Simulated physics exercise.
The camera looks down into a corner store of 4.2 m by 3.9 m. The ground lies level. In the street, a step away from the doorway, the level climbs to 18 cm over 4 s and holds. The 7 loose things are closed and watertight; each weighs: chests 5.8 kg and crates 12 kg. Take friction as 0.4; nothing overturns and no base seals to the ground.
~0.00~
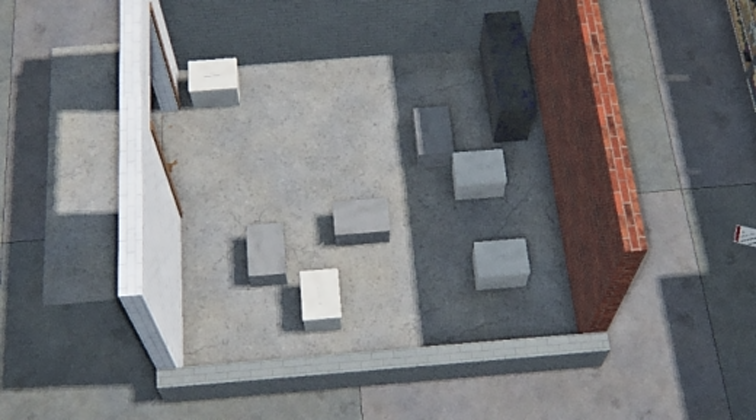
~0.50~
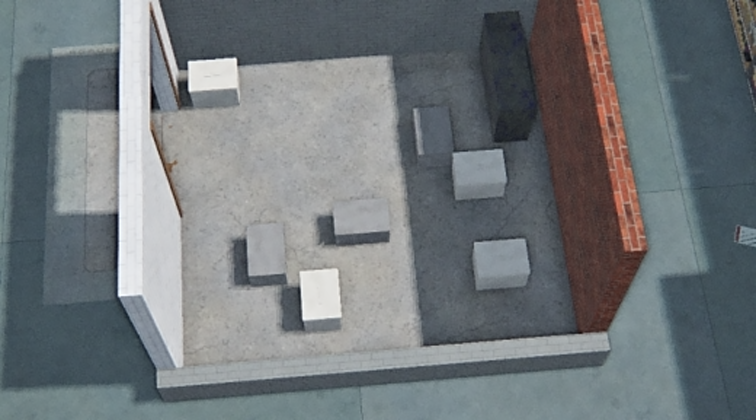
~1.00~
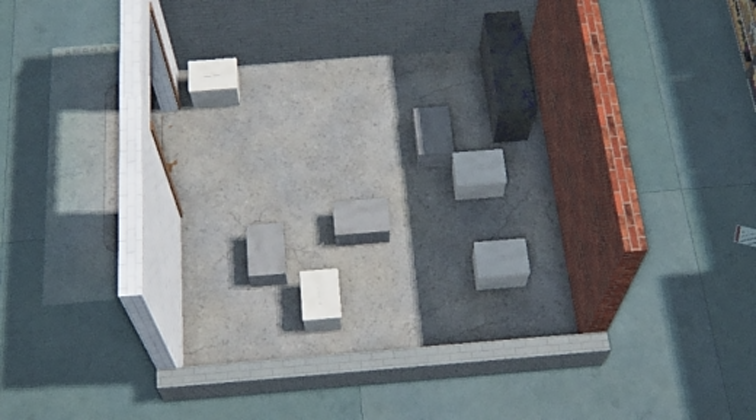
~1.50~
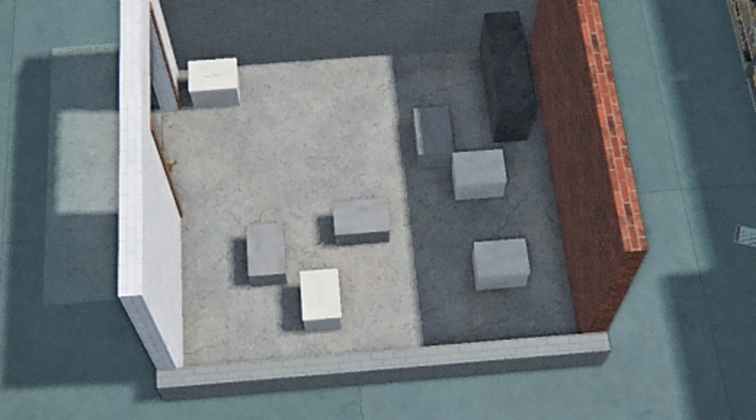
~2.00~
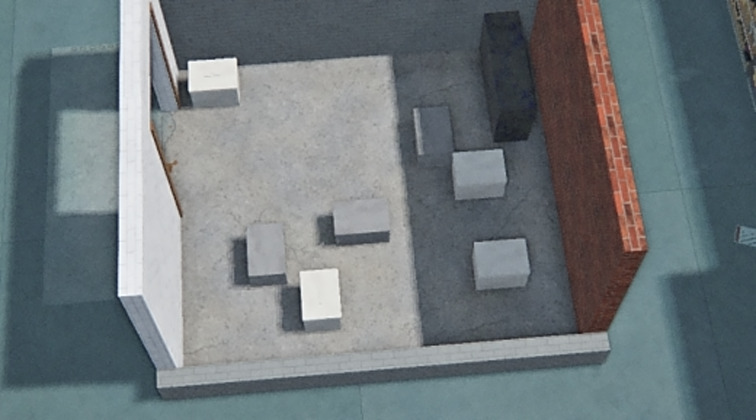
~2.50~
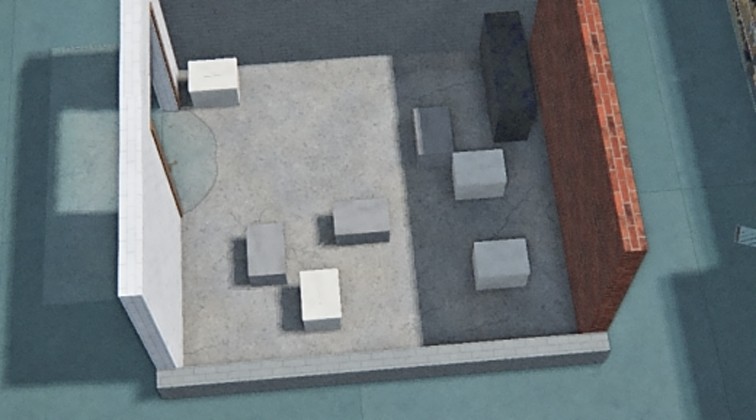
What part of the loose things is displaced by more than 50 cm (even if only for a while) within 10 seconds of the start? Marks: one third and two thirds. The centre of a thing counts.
That comes to one to two thirds.
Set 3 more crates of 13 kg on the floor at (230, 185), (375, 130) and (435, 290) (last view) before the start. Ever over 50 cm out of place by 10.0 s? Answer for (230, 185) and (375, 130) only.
In that order: Over, more.
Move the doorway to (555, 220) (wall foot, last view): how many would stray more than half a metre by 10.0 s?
Then 6.
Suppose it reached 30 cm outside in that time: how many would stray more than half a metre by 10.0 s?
In that case 6 of them.
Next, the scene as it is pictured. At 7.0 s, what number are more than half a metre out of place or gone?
I count 1.
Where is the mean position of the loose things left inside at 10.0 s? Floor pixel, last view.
Near (384, 244).
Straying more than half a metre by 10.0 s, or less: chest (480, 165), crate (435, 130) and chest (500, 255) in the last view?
In turn: More, over, past it.
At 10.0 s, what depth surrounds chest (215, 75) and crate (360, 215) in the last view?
About 4 and 5 cm.
After 3.5 s 0 of 7 are over 50 cm from their spots; 0 afloat.
After 4.5 s 0 of 7 are over 50 cm from their spots; 0 afloat.
After 7.0 s 1 of 7 are over 50 cm from their spots; 1 afloat.
After 10.0 s 4 of 7 are over 50 cm from their spots, and 4 have been at some point; 4 afloat.
